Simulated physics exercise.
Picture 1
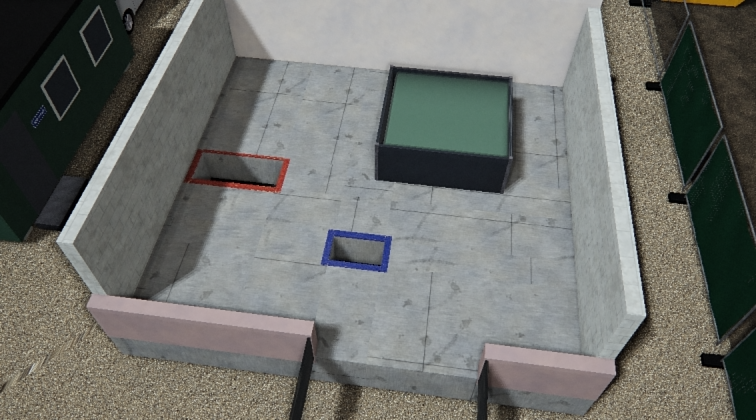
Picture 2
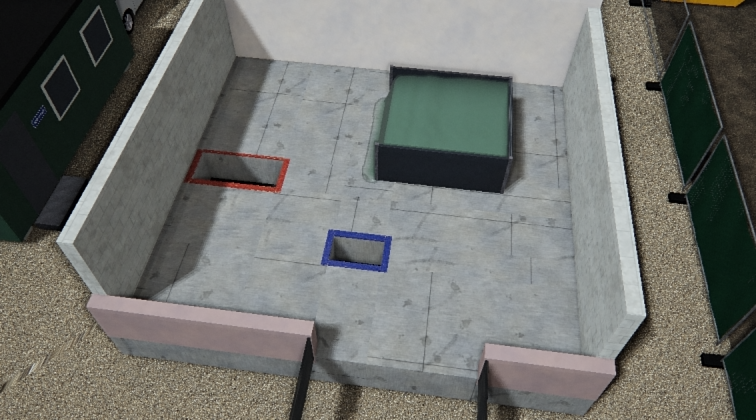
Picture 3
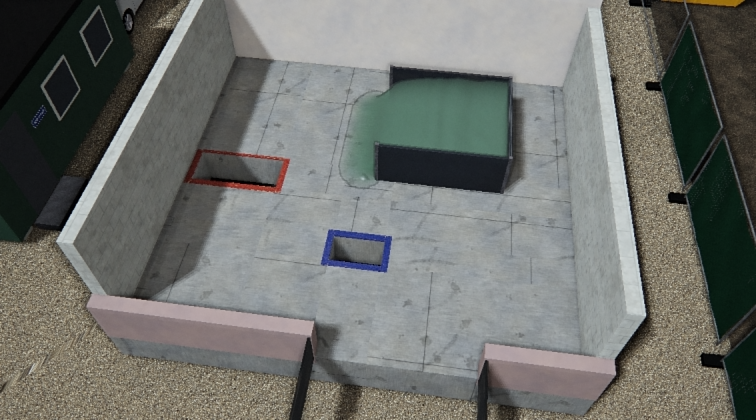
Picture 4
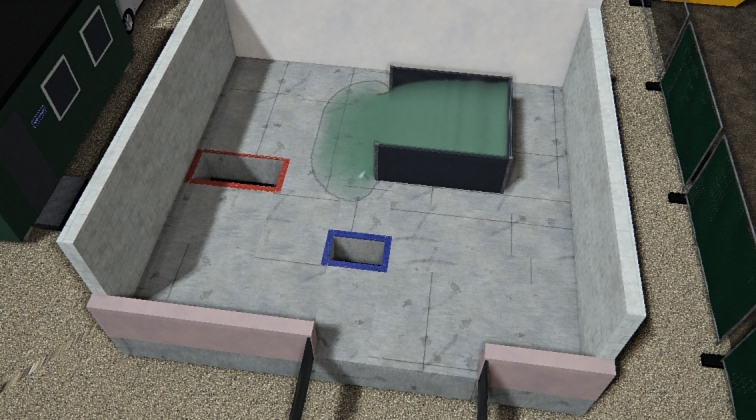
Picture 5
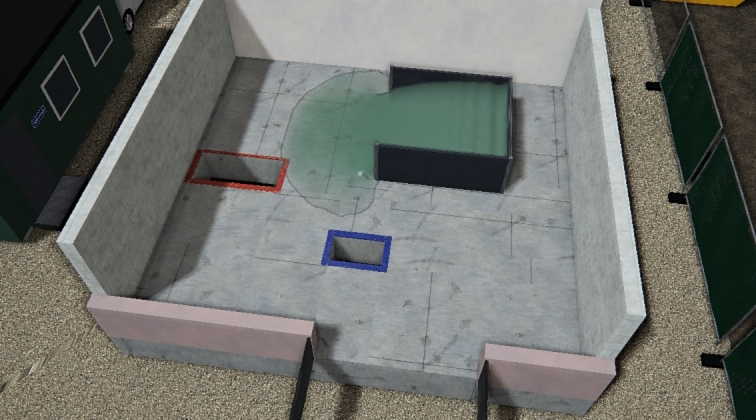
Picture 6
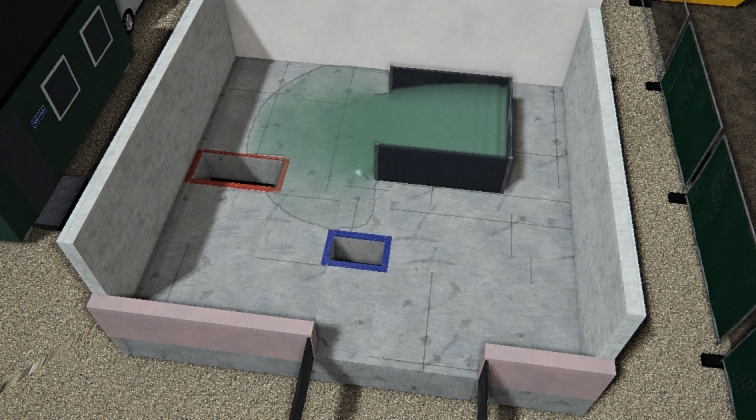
Green-tinted water pouring from the open left side of a dark tank and spreading leftward across a walled concrete slab around a red-edged pit.
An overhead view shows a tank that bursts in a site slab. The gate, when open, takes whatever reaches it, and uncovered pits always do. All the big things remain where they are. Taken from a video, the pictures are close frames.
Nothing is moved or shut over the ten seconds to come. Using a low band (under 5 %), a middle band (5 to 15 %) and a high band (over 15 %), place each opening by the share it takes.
The gate is in the low band; the blue pit is in the low band; the red pit is in the high band.
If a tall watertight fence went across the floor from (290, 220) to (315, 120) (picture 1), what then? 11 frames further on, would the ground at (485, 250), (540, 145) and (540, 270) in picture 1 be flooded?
In the order given, the spots are spared, spared and spared.
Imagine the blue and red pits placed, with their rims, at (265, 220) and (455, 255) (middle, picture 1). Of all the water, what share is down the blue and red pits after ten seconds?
Looks like blue collects 25 percent and red collects 6 percent.
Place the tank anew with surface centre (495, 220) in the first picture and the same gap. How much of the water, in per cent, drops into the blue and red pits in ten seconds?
Parts in a hundred: Blue 40, red 30.
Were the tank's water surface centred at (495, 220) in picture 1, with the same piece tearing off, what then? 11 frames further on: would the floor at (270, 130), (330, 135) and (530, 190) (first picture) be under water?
Taking them as they were asked, they come out soaked, soaked, bone dry.
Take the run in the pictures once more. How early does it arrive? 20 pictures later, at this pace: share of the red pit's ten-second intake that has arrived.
Around 50 %.
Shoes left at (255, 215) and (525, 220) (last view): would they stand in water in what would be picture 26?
In that order, the first is submerged and the second spared.
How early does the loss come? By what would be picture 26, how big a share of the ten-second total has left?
My estimate is roughly 45 percent.
A moment on, water covers 35 % of the floor; the gate 0 %, the blue pit 0 %, the red pit 4 %.
Next, water covers 45 % of the floor; the gate 0 %, the blue pit 0 %, the red pit 13 %.
Then, water covers 45 % of the floor; the gate 0 %, the blue pit 0 %, the red pit 25 %.
Later, water covers 65 % of the floor; the gate 0 %, the blue pit 1 %, the red pit 44 %.
In the end, water covers 90 % of the floor; the gate 2 %, the blue pit 3 %, the red pit 52 %.
